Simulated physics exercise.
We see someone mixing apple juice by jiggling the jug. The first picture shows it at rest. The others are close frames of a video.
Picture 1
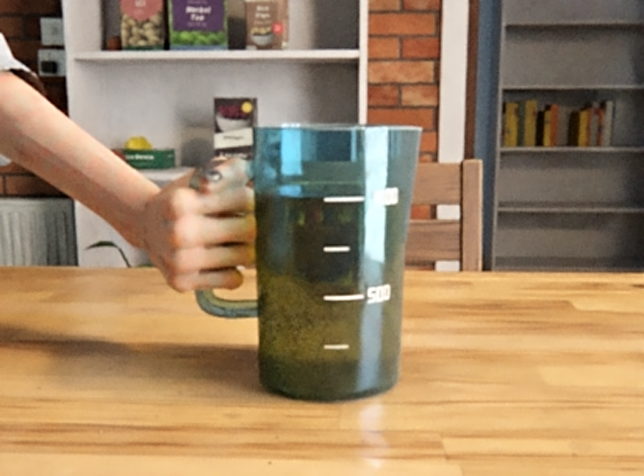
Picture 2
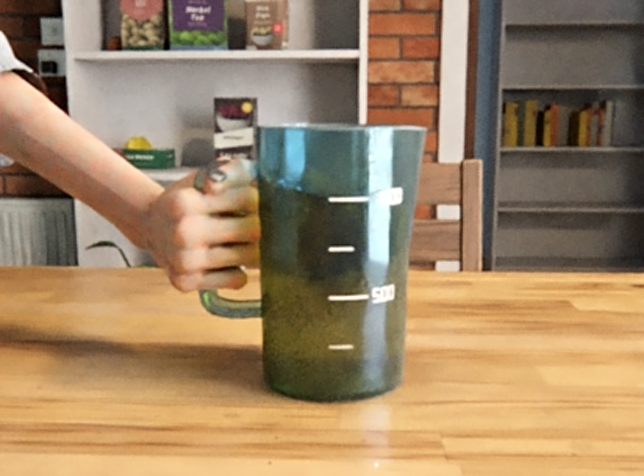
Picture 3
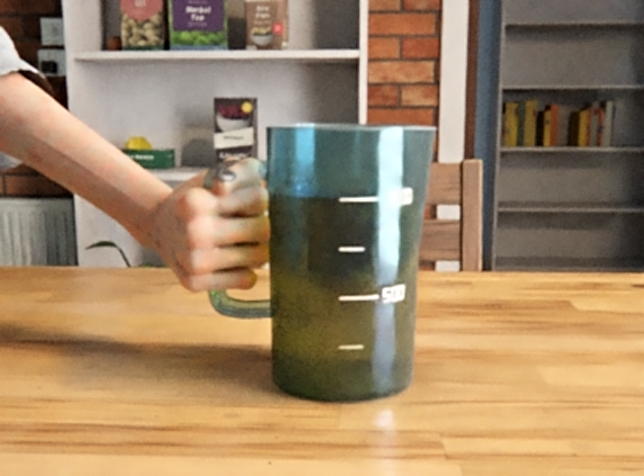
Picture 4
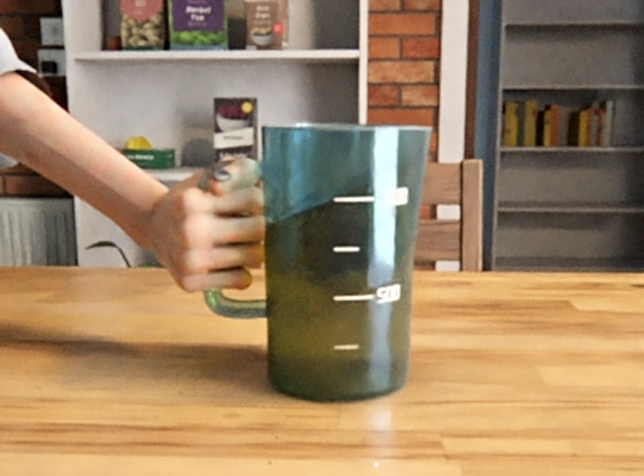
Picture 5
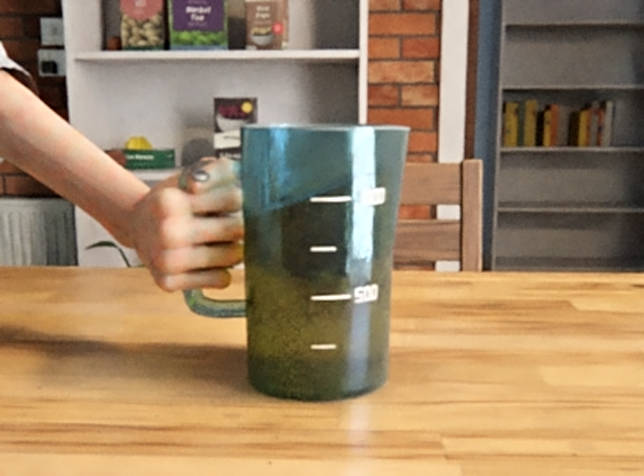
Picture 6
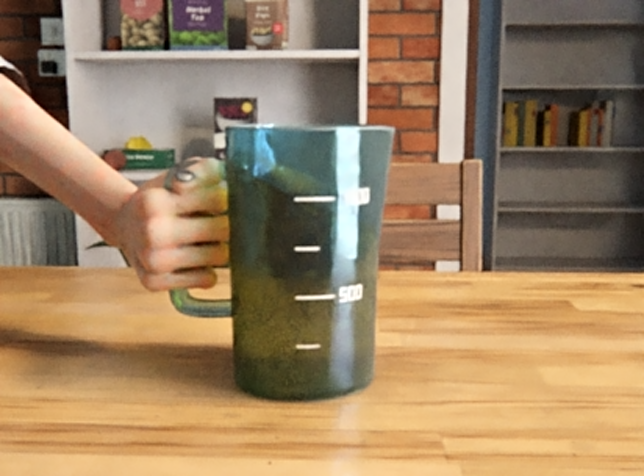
A hand jiggles a jug of liquid right, then left, sloshing the surface side to side.
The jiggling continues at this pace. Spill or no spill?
The jug slops over.
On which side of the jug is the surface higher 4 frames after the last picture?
The right-hand side.
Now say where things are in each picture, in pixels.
Jug (330, 250) about three quarters full; at rest, in the first frame.
Jug about three quarters full, surface at (334, 189); surface clearly higher on the left, in the second frame.
Jug (344, 250) about three quarters full; surface about level, in the third frame.
Jug about three quarters full, surface at (338, 189); surface much higher on the right, in the fourth frame.
Jug (319, 249) about three quarters full; surface much higher on the right, in the fifth frame.
Jug about three quarters full, surface at (303, 189); surface much higher on the left, in the sixth frame.
Next, the highest wave so far goes over the rim.
Finally, the highest wave so far goes over the rim; some is on the top.
